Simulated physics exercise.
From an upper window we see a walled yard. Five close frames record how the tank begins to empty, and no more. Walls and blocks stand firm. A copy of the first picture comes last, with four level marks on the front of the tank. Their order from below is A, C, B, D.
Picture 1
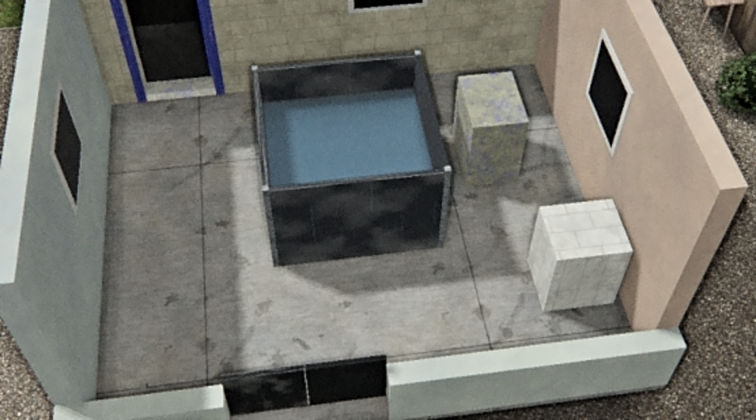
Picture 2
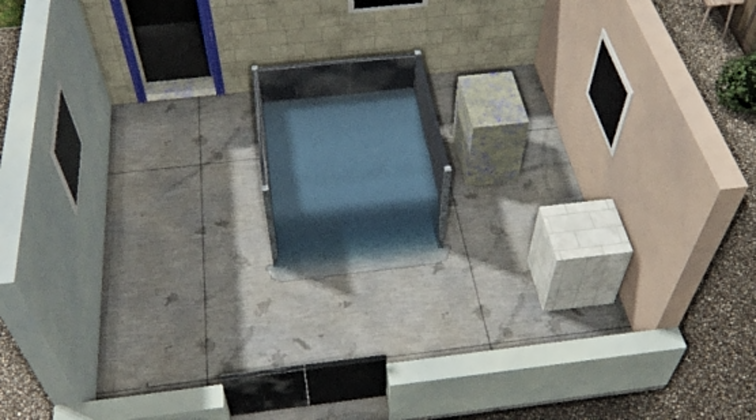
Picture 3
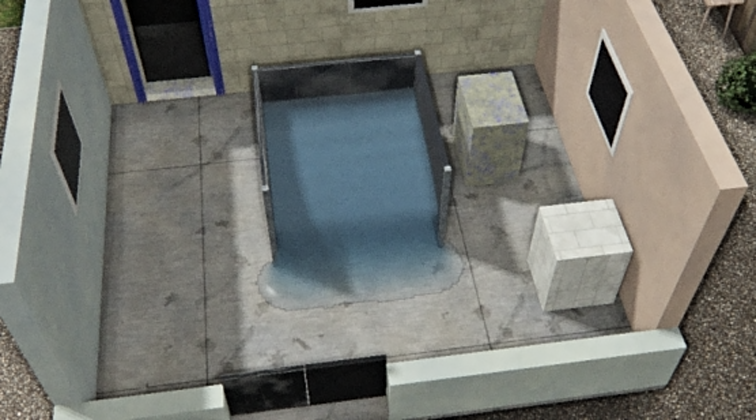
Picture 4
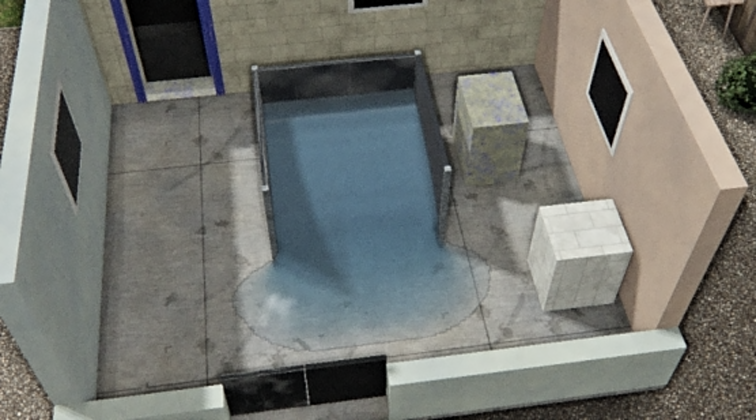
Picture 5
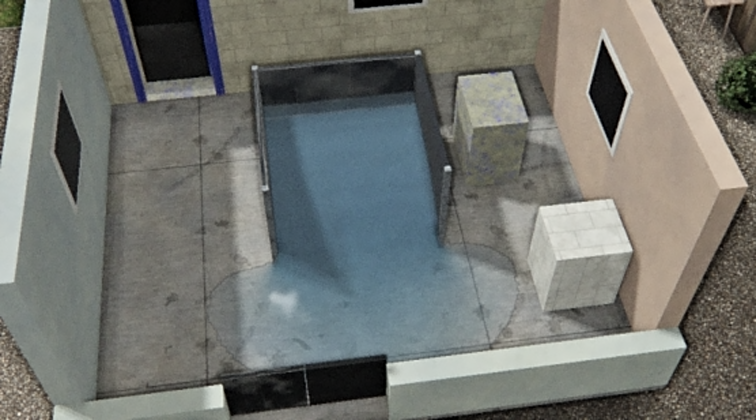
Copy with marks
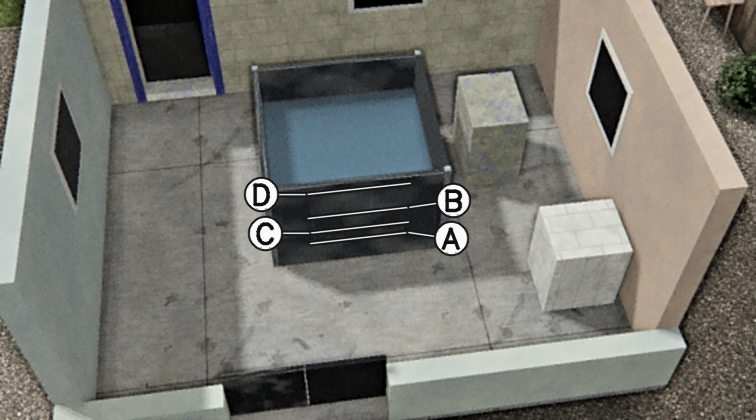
The video shows a walled yard with a dark-sided tank of still water; the tank's front side disappears, and the water pours out across the paved ground toward the dark gate, spreading wider in a rounded sheet.
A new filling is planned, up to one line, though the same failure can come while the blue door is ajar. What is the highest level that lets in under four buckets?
C.
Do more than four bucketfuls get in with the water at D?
Yes, it does.
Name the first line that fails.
B it is.
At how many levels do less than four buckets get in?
Two of the four.
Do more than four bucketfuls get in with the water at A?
No.
On the marked copy, A at (359, 238); B at (358, 212); C at (359, 227); D at (358, 188); from the bottom up A, C, B, D.
With A, nothing gets over.
With B, about 12 bucketfuls get in.
With C, a bucket or two gets in.
With D, dozens of bucketfuls pour in.
